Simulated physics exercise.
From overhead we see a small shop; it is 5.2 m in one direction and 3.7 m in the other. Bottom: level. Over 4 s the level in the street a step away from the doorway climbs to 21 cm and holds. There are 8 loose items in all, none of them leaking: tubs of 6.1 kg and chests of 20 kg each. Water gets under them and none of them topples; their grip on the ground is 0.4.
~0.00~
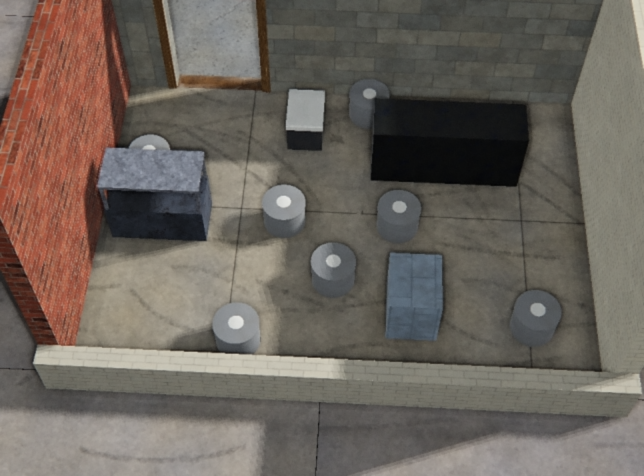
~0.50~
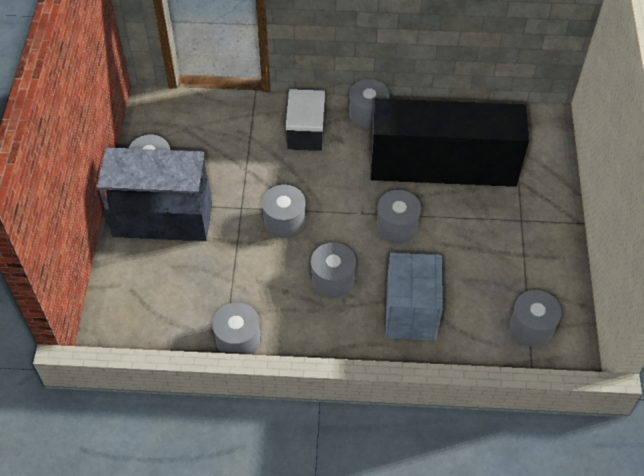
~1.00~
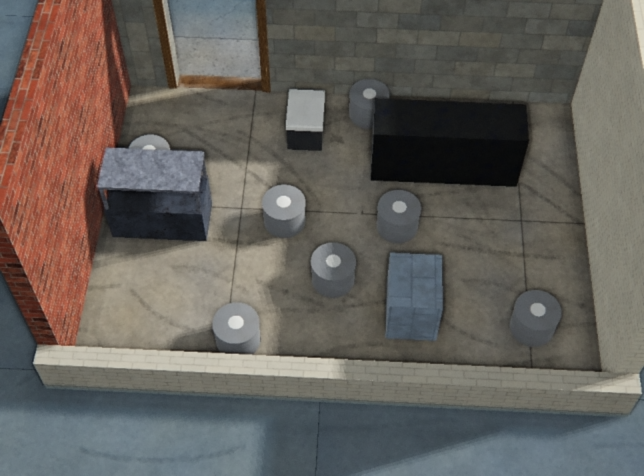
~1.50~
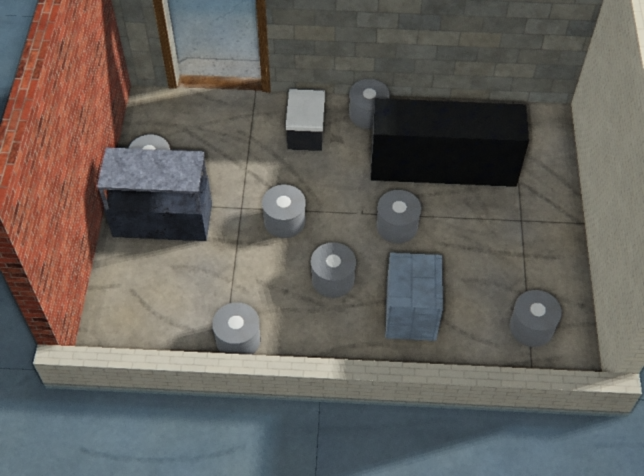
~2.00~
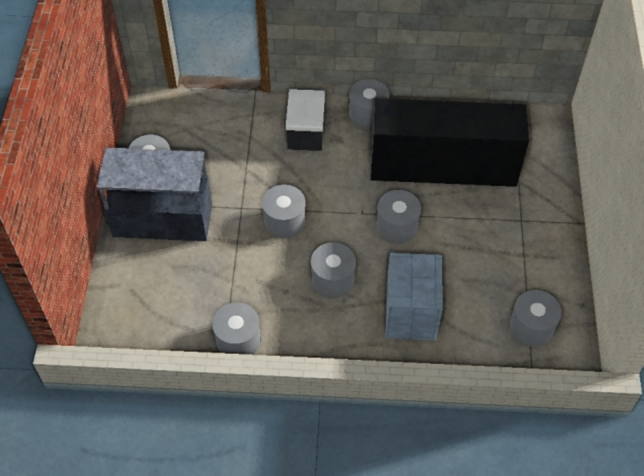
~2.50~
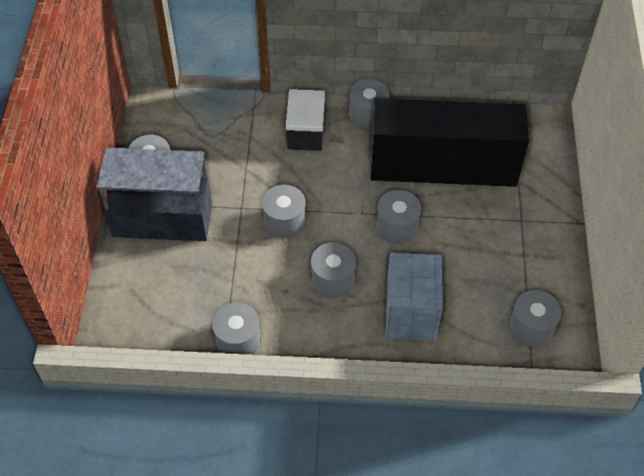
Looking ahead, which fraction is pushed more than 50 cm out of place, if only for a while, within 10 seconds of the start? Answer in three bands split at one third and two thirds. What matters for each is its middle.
One third to two thirds.
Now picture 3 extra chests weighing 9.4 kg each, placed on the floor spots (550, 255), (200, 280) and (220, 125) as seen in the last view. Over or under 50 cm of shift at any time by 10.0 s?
Taking them in the given order: Smaller, then smaller, then greater.
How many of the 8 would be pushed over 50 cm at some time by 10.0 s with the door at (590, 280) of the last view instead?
In that case the number is 5.
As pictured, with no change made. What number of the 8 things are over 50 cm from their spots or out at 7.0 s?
By my reckoning, 2.
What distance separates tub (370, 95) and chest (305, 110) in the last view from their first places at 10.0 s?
In turn: 0 cm, 0 cm.
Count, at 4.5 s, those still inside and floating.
1 of them.
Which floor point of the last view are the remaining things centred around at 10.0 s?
The centre is close to (365, 232).
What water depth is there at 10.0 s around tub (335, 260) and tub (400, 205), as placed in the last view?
Roughly 5 and 3 cm.
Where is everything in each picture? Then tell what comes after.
A tub at (149, 151), on the bottom; a chest at (306, 109), on the bottom; 0.0 m2 under water; 0 of 8 have shifted, in the first picture.
A tub at (149, 151), on the bottom; a chest at (306, 109) rests on the ground; 0.0 m2 under water; 0 of 8 have shifted, in the second picture.
A tub at (149, 151) rests on the ground; a chest at (306, 109) rests on the ground; 0.0 m2 under water; 0 of 8 have shifted, in the third picture.
A tub at (149, 151) rests on the ground; a chest at (306, 109), on the bottom; 0.0 m2 under water; 0 of 8 have shifted, in the fourth picture.
A tub at (149, 151) rests on the ground; a chest at (306, 109), on the bottom; 0.0 m2 under water; 0 of 8 have shifted, in the fifth picture.
A tub at (149, 151) rests on the ground; a chest at (306, 109) rests on the ground; 0.4 m2 under water; 0 of 8 have shifted, in the sixth picture.
After 3.5 s 0 of 8 are over 50 cm from their spots; 0 afloat.
After 4.5 s 0 of 8 are over 50 cm from their spots; 1 afloat.
After 7.0 s 2 of 8 are over 50 cm from their spots; 2 afloat.
After 10.0 s 5 of 8 are over 50 cm from their spots, and 5 have been at some point; 5 afloat.
